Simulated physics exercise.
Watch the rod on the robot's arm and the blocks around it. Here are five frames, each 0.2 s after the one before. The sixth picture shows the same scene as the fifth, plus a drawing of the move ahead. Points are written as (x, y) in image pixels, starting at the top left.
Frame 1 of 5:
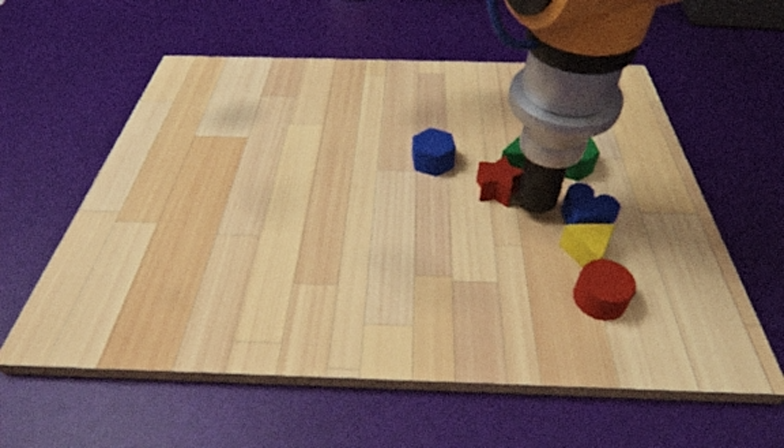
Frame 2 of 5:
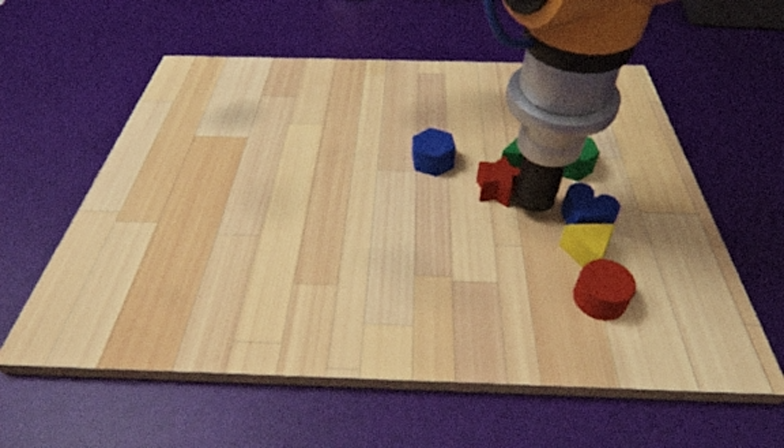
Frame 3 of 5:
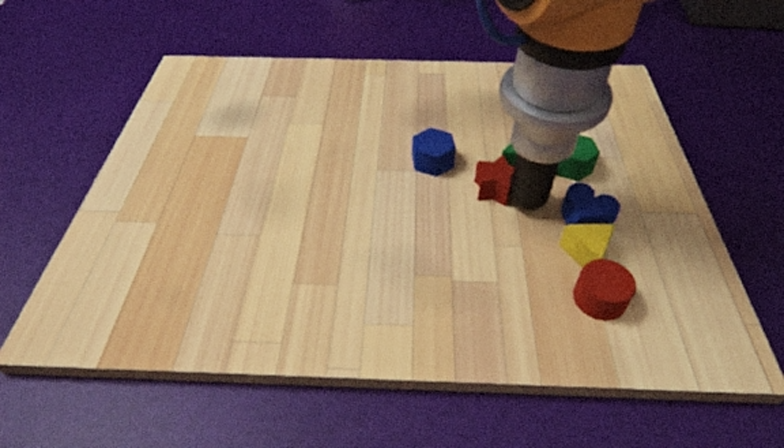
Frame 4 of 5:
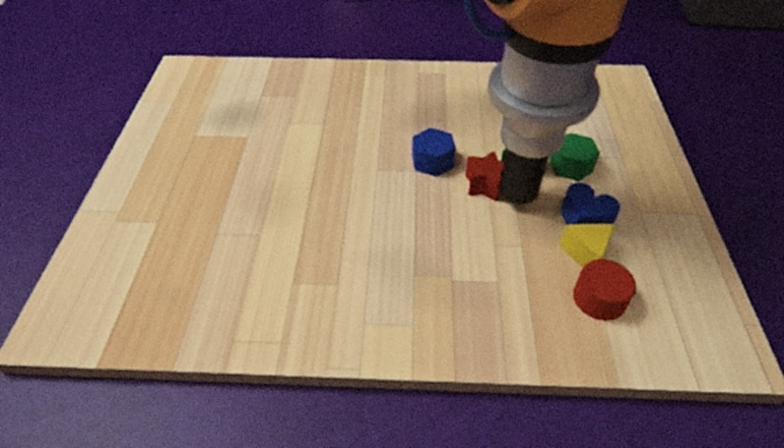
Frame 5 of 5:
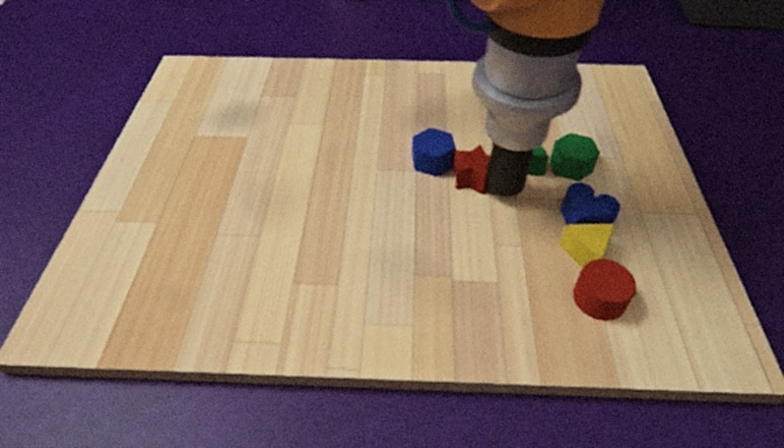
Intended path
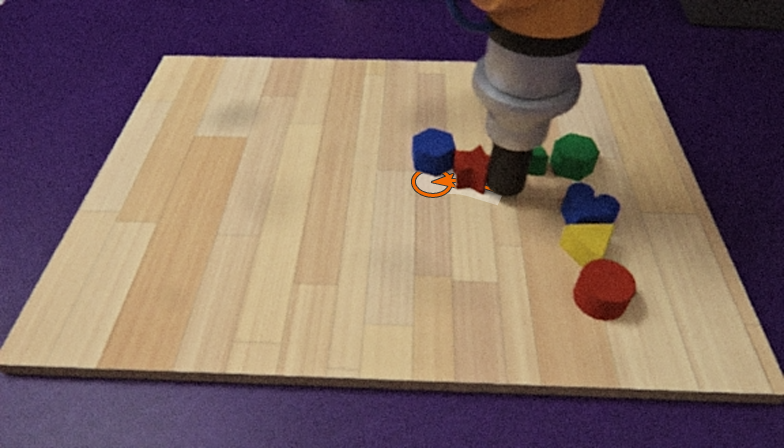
The video shows a robot arm's dark rod beside a red star on a wooden board with several coloured blocks, then moving left and slightly away, pushing the star toward the blue hexagonal block while the other blocks stay still.
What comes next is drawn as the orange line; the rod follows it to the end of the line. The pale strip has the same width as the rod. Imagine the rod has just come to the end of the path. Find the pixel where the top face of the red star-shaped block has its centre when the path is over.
(406, 147)
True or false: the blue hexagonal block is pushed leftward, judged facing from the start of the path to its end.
That is false.
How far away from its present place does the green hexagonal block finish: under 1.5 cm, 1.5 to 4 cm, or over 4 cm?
Short, under 1.5 cm.
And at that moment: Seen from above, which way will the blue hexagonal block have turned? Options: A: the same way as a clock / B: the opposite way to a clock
A.
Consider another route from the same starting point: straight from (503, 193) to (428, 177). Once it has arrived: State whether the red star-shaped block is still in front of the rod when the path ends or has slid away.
My guess is it keeps its place ahead of the rod.
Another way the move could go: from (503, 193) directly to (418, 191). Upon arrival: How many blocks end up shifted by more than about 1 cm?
The number will come to 2.
The drawn path runs from (503, 193) through (480, 186) and (456, 181) to (432, 182).
On the path given first. Halfway along, rod (469, 173); blue hexagonal block (407, 129); red star-shaped block (440, 148).
At the end, rod (433, 173); blue hexagonal block (395, 123), turned 30° clockwise; red star-shaped block (406, 147); green three-sided block not moved; green hexagonal block not moved.
